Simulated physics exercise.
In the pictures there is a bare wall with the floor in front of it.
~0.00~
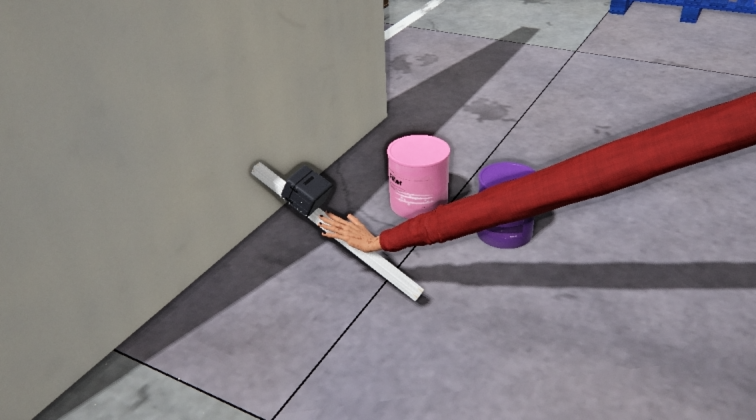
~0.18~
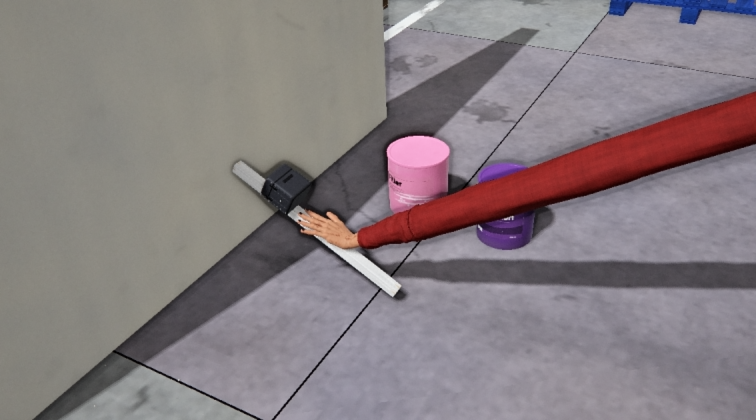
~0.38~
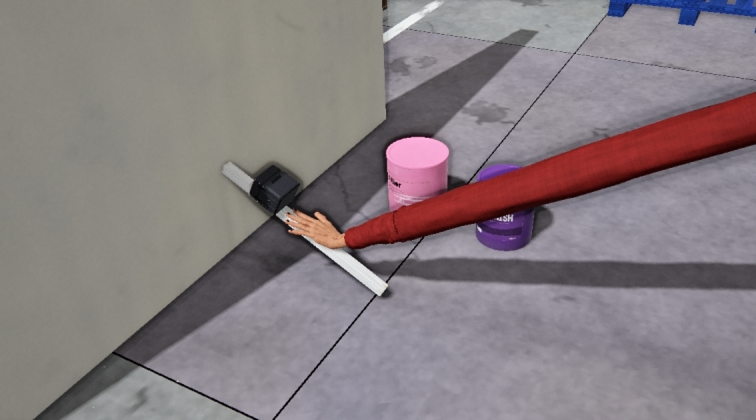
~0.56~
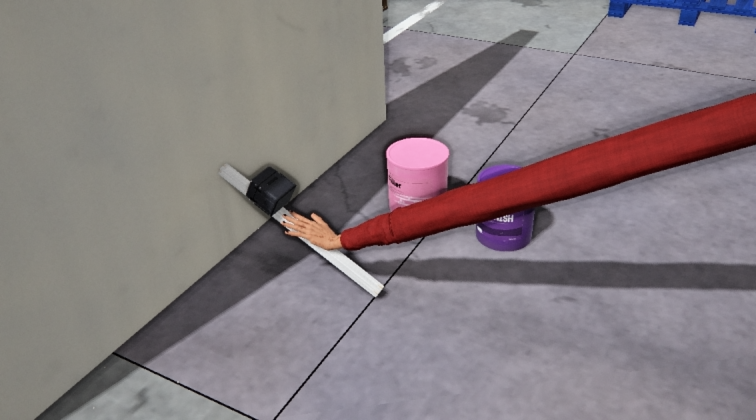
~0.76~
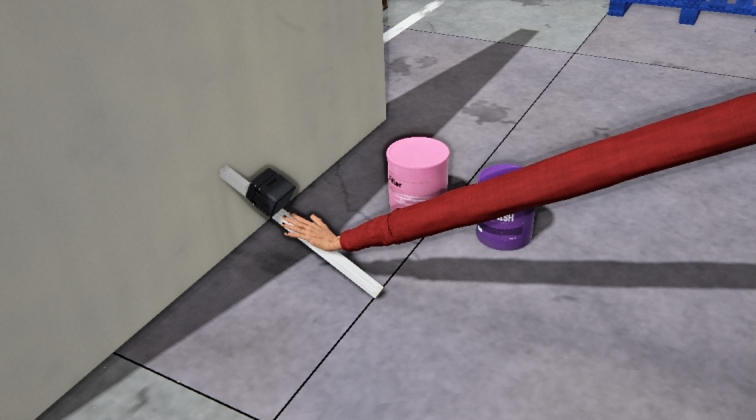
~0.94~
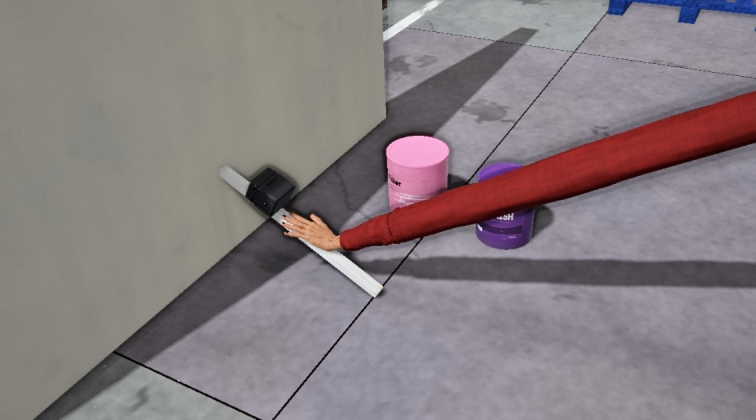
On a grey floor beside a bare wall, a red-sleeved arm moved a white pole with a dark block slightly left until it leaned on the wall, and kept holding it near pink and purple pails.
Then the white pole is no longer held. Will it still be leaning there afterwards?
It comes down.
By 1.24 s, white pole 13° lower than it was left near (307, 248).
By 1.34 s, white pole 28° lower than it was left near (313, 271).
By 1.54 s, as before.
When it is over (2.7 s), moved from the start, white pole; the other 2 as before. End places, in pixels of the last picture, white pole near (313, 270). The pole slides down.
